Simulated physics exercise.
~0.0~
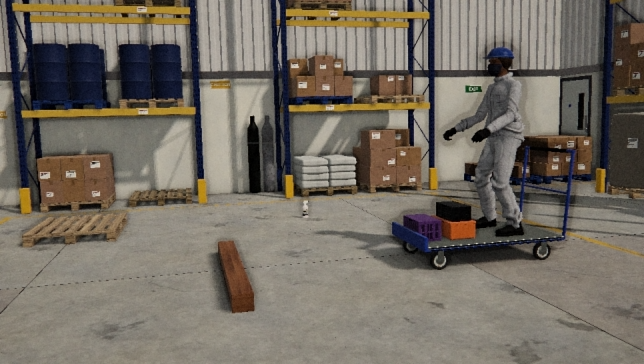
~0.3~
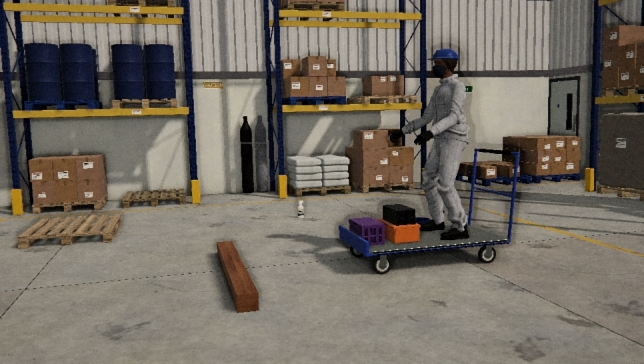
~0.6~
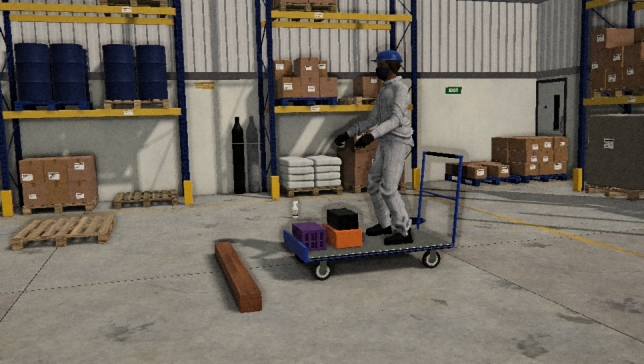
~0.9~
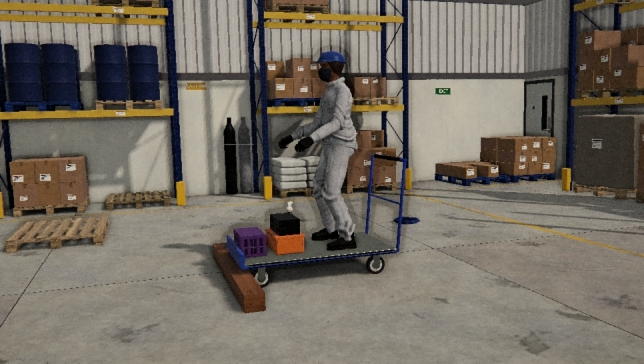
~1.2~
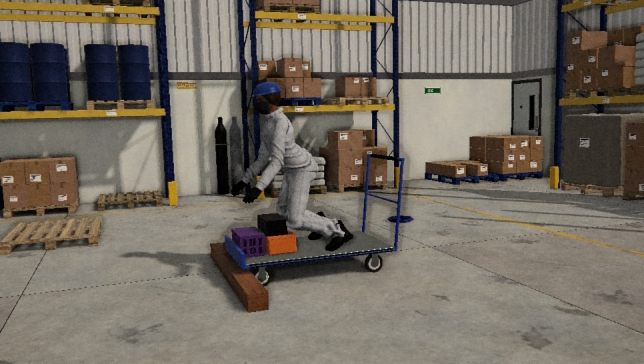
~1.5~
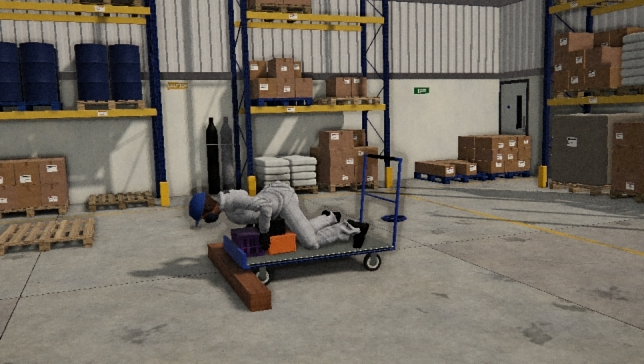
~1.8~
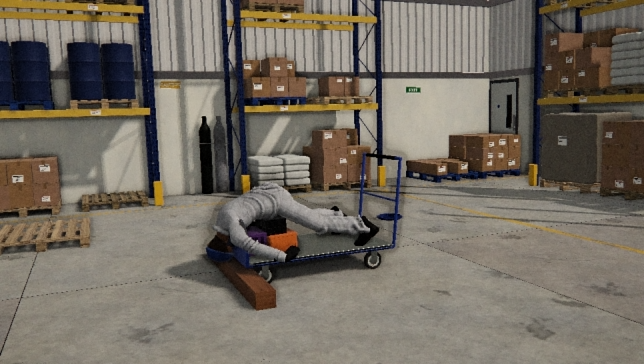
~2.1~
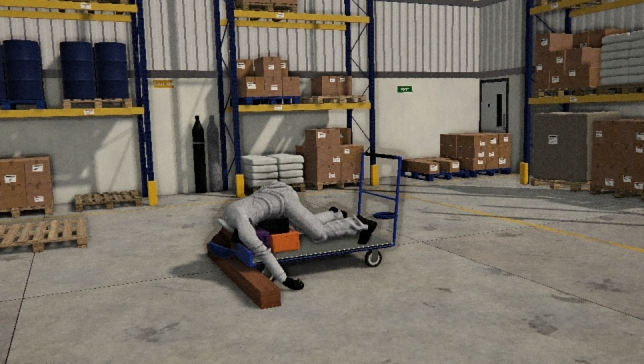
The video shows a person in grey overalls and a blue helmet riding a flat trolley with three crates leftward across a warehouse until it stops against a low brown beam; the figure pitches forward and ends slumped over the crates, head and arms hanging over the front.
